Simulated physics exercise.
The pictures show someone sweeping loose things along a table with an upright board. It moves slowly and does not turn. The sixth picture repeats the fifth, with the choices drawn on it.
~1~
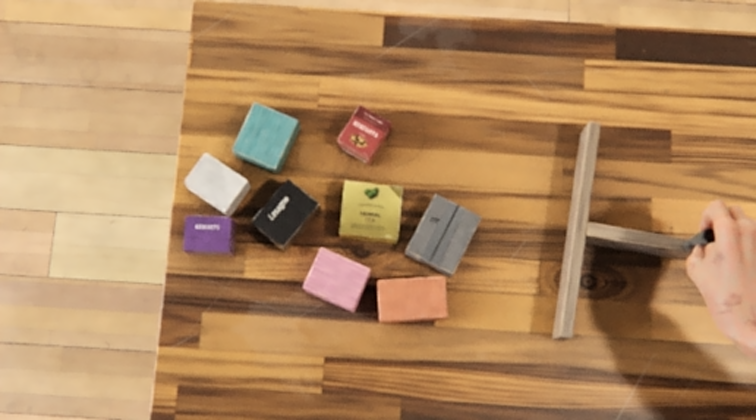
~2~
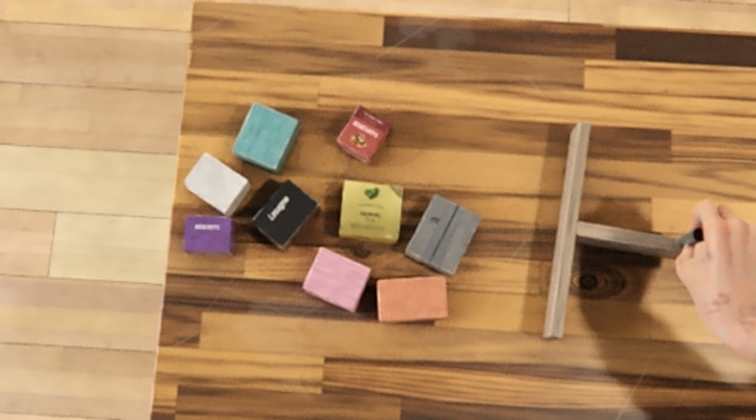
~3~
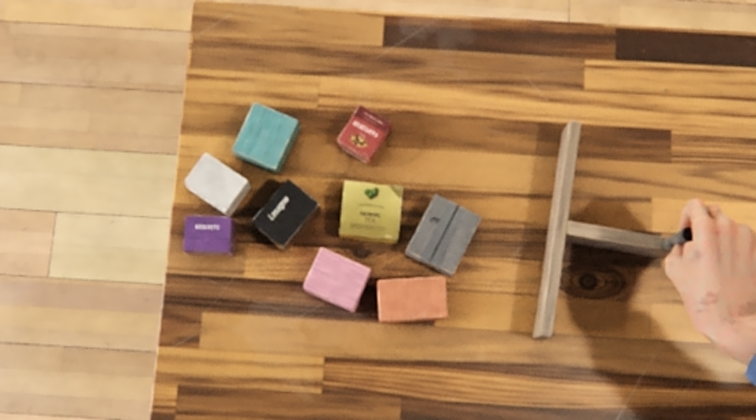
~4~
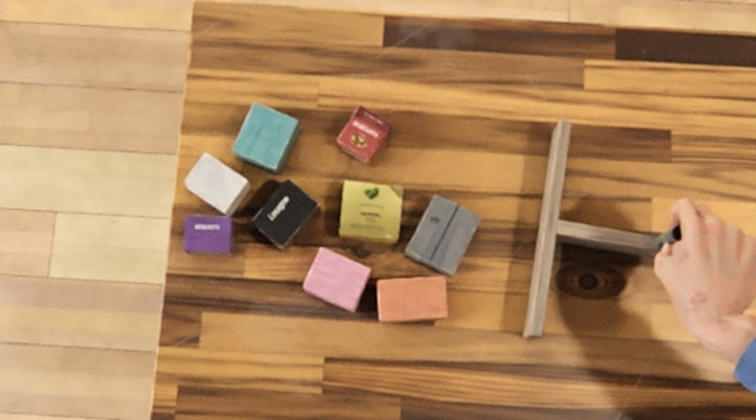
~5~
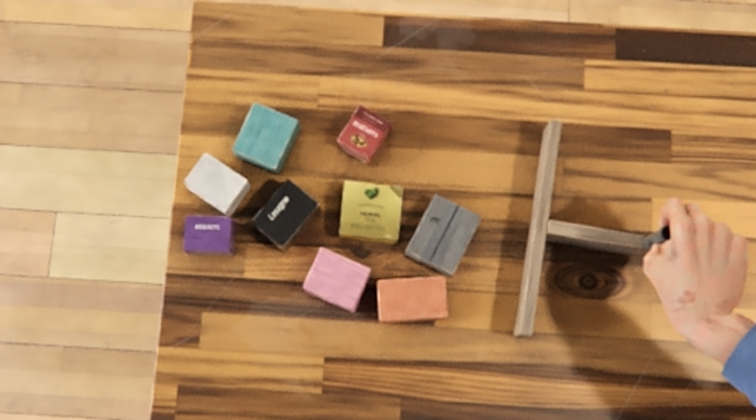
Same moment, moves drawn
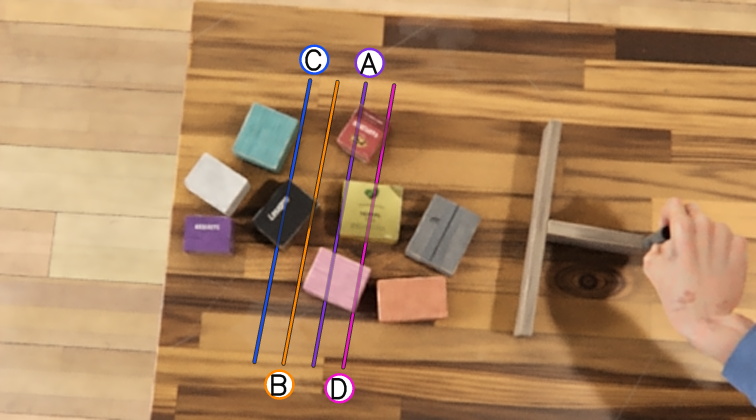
On a striped wooden table, a hand slowly slid an upright board a short way left toward a scattered group of small colourful blocks and packets, which stayed still, with the board not touching them.
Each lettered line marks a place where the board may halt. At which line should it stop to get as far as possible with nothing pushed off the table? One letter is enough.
Up to line D.
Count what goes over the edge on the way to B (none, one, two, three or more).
By then, two.
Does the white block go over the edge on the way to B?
Yes.
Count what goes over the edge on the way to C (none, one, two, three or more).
In all, three or more.
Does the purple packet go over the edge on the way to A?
Yes.
On the marked copy, A at (340, 220); B at (311, 219); C at (283, 217); D at (369, 222).
Following D. Soon after the start, board (480, 221); grey box (437, 236); purple packet (209, 236).
Later, board (419, 218); black packet (270, 218); pink block (306, 277).
In the end, board (375, 215); purple packet (177, 233); white block (192, 182); nothing has fallen.
As for the rest, A drops the white block and purple packet; B drops the white block and purple packet; C drops the white block, black packet and purple packet.
